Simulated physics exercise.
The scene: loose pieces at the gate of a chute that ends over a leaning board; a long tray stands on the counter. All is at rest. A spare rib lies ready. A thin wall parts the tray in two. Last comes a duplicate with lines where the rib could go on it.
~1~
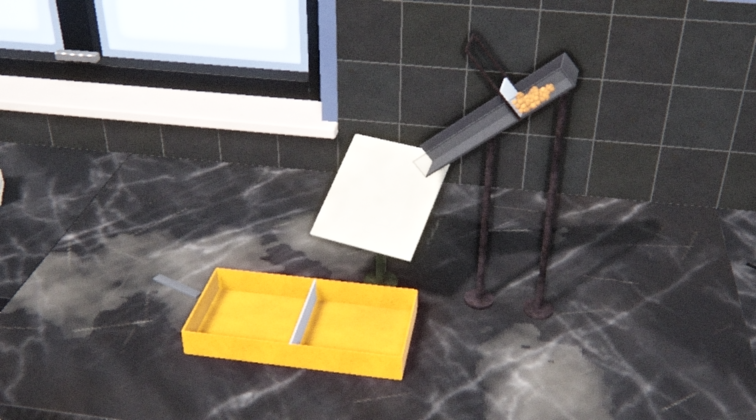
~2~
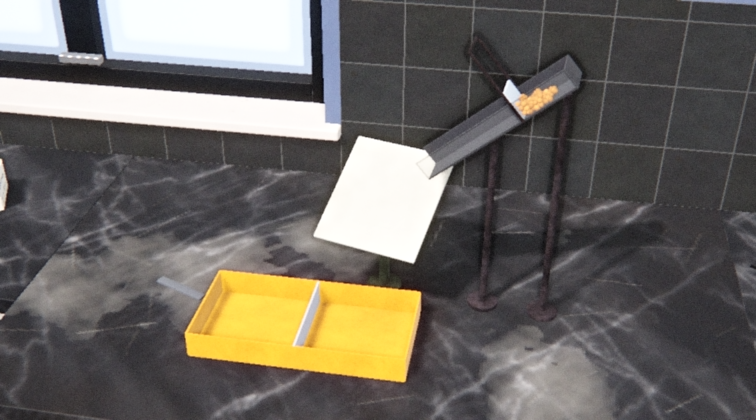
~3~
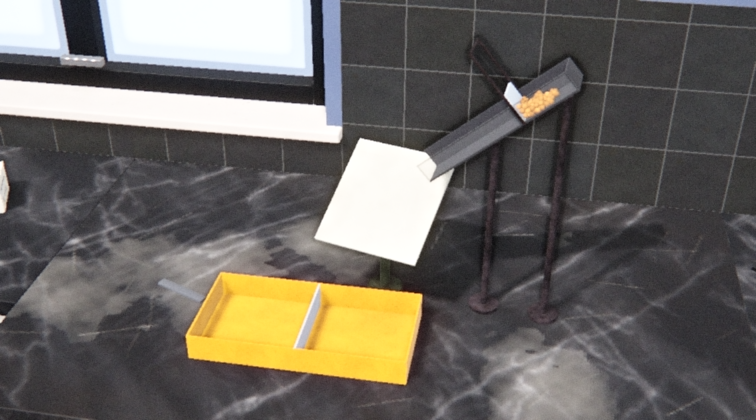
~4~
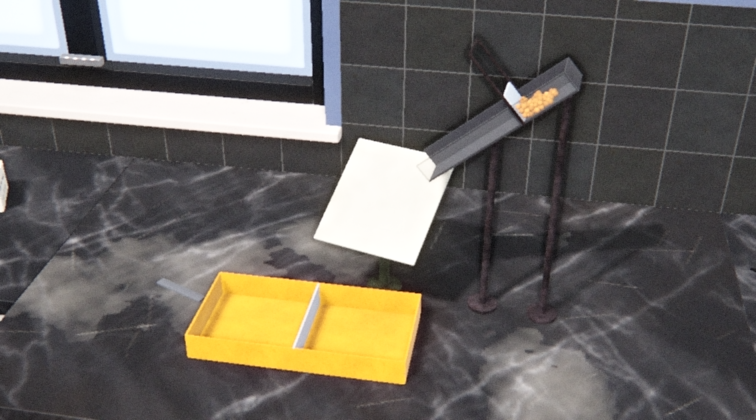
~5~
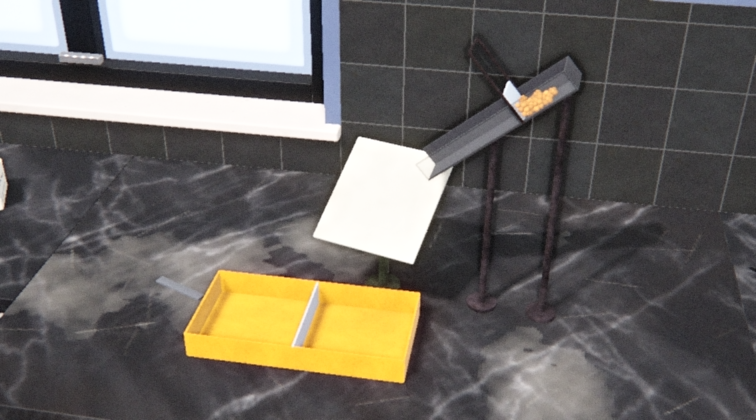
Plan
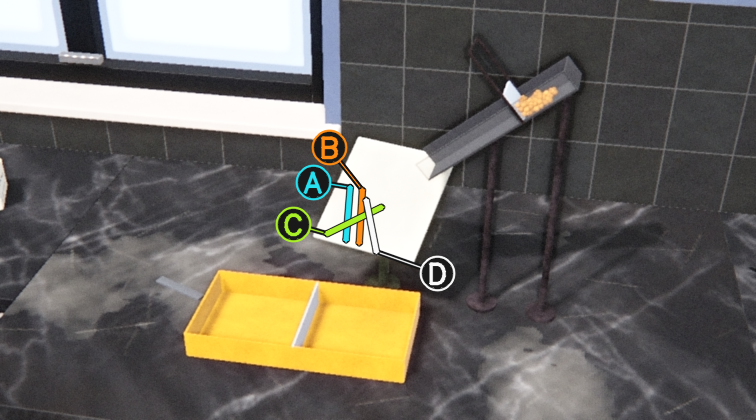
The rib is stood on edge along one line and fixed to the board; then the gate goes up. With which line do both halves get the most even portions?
Go for C.
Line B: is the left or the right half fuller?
Right.
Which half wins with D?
Right.
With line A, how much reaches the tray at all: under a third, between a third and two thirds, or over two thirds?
It is over two thirds.
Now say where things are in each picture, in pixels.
The first frame shows load behind the gate (530, 98), roasted chickpeas; lip of the chute (429, 170), sloping fairly steeply.
The second frame shows middle of the board (385, 196), tilted fairly steeply; middle of its low edge (362, 249); of its high edge (406, 147).
The third frame shows front corners of the tray (187, 336) and (406, 362); front end of its middle wall (294, 349); gate still shut (510, 93).
The fourth frame shows middle of the load (533, 102); lip (433, 174).
The fifth frame shows middle of the load (533, 101); lip (432, 173).
On the marked copy, line A from (350, 187) to (346, 239); line B from (362, 190) to (359, 242); line C from (381, 207) to (327, 233); line D from (366, 200) to (376, 251).
If A is chosen, of what is caught, just a few in the left half, almost all in the right.
If B is chosen, of what is caught, just a few in the left half, almost all in the right.
If C is chosen, of what is caught, roughly half in the left half, roughly half in the right.
If D is chosen, of what is caught, about a tenth in the left half, almost all in the right.
